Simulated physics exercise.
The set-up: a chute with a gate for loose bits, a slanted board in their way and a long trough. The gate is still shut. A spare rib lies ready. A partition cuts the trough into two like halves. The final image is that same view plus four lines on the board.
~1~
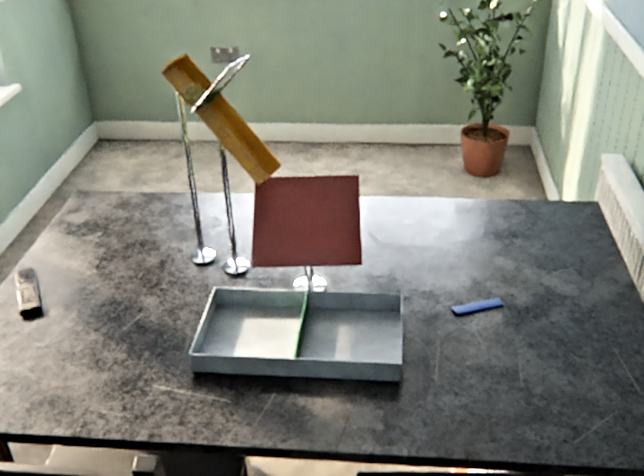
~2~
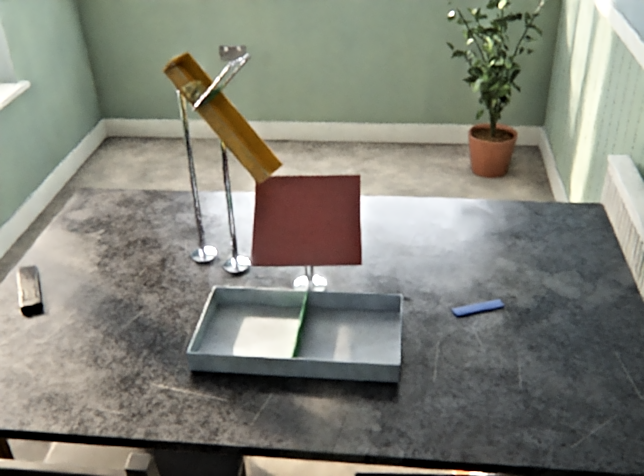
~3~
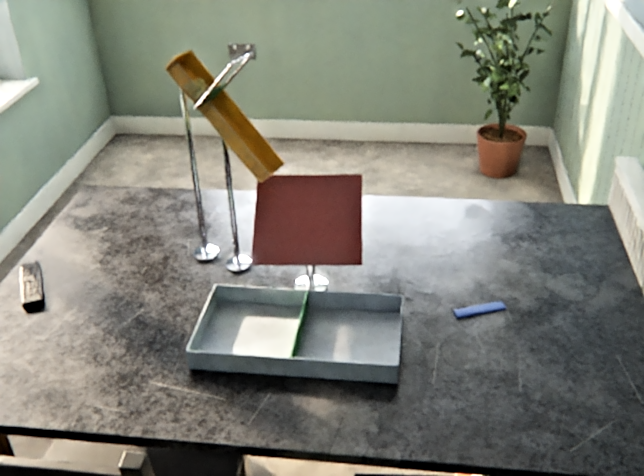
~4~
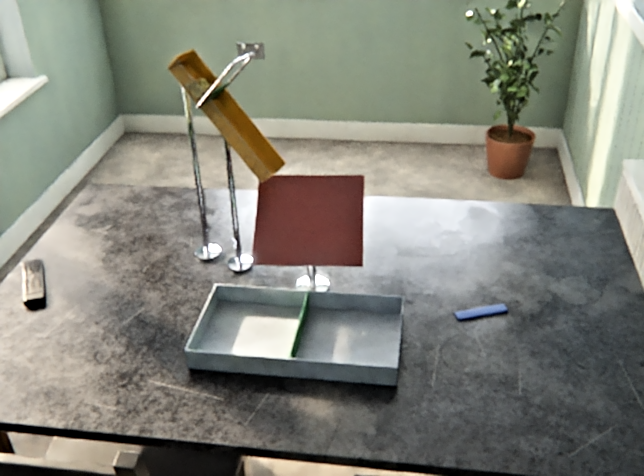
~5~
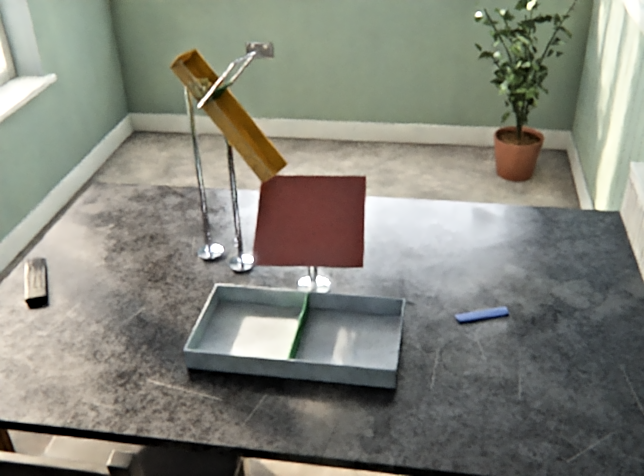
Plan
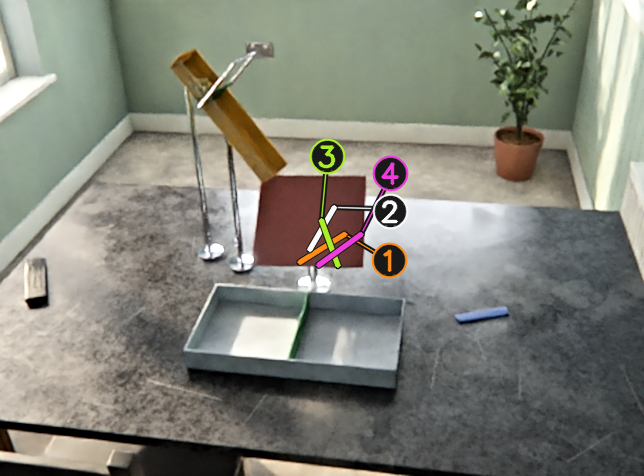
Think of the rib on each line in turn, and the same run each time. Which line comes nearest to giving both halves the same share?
4.
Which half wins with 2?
More lands on the left.
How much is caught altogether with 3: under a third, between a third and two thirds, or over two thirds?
Over two thirds.
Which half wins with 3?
The right half.
On the marked copy, line 1 from (344, 234) to (299, 262); line 2 from (334, 207) to (309, 249); line 3 from (321, 220) to (337, 265); line 4 from (361, 234) to (318, 265).
For line 1, of what is caught, nearly all in the left half, a small part in the right.
For line 2, of what is caught, nearly all in the left half, a small part in the right.
For line 3, of what is caught, a small part in the left half, nearly all in the right.
For line 4, of what is caught, about two thirds in the left half, about a third in the right.
